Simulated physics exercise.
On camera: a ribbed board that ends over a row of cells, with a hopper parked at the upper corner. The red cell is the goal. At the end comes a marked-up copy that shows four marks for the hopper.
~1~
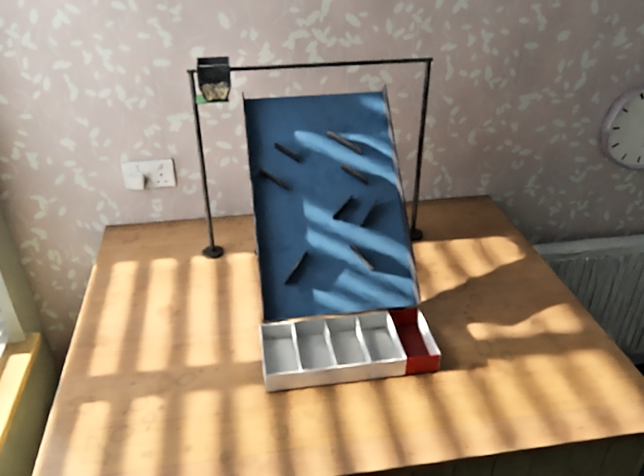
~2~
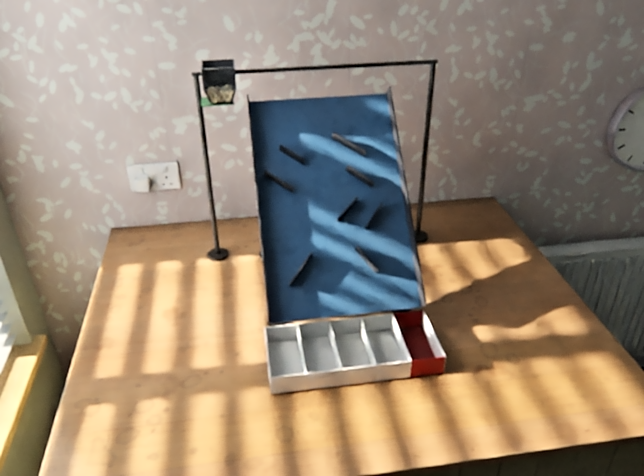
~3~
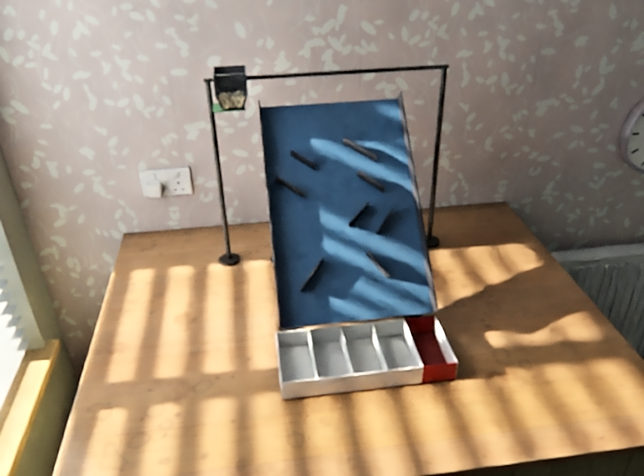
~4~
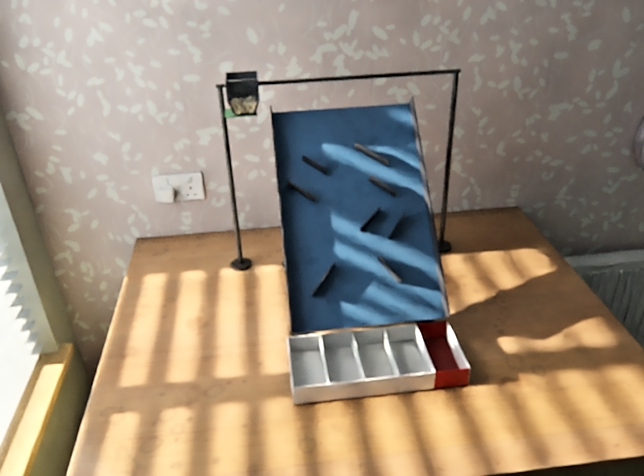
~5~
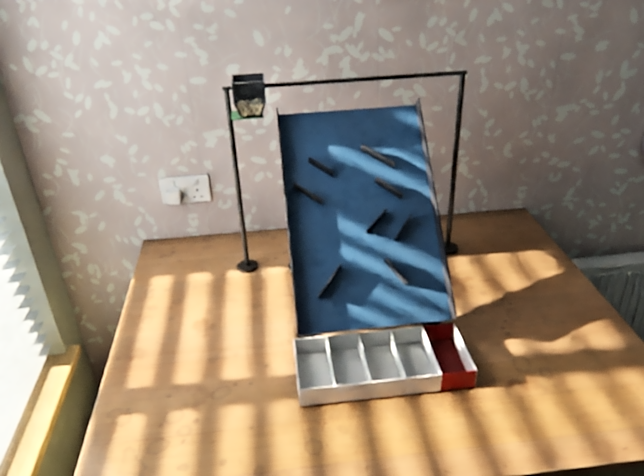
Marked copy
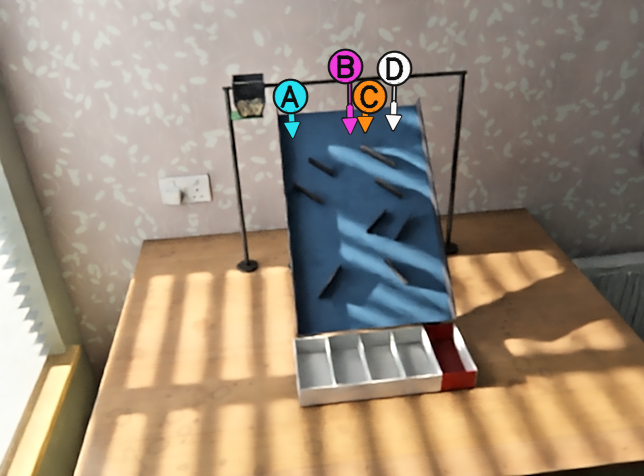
The footage shows a blue ribbed board above a row of five cells, the rightmost red, with a small dark hopper at the upper left. The view drifts slightly leftward, while the objects on the wooden table stay still.
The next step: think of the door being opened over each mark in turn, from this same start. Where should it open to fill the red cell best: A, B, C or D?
D beats the others.
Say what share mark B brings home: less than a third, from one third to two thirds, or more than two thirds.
It is less than a third.
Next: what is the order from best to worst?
Best to worst: D, C, B, A.
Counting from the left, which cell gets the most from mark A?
The third.
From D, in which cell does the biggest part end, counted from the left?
The fifth from the left.
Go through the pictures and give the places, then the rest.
The first picture shows hopper (216, 89), white beans, door shut.
The second picture shows ribs (280, 145) to (305, 160), (333, 133) to (366, 152), (265, 171) to (294, 189).
The third picture shows ribs (359, 170) to (385, 188), (350, 223) to (369, 202), (378, 231) to (394, 208).
The fourth picture shows ribs (312, 294) to (335, 262), (380, 256) to (401, 280).
The fifth picture shows red cell (458, 379), number 5 of 5 from the left.
On the marked copy, mark A meets the board at (292, 132); mark B meets the board at (350, 128); mark C meets the board at (365, 126); mark D meets the board at (393, 124).
Choosing A, not one piece in the red cell, every piece in other cells.
Choosing B, roughly a quarter in the red cell, roughly two thirds in other cells, about a tenth outside the box.
Choosing C, roughly two thirds in the red cell, roughly a quarter in other cells, about a tenth outside the box.
Choosing D, almost all in the red cell, just a few outside the box.
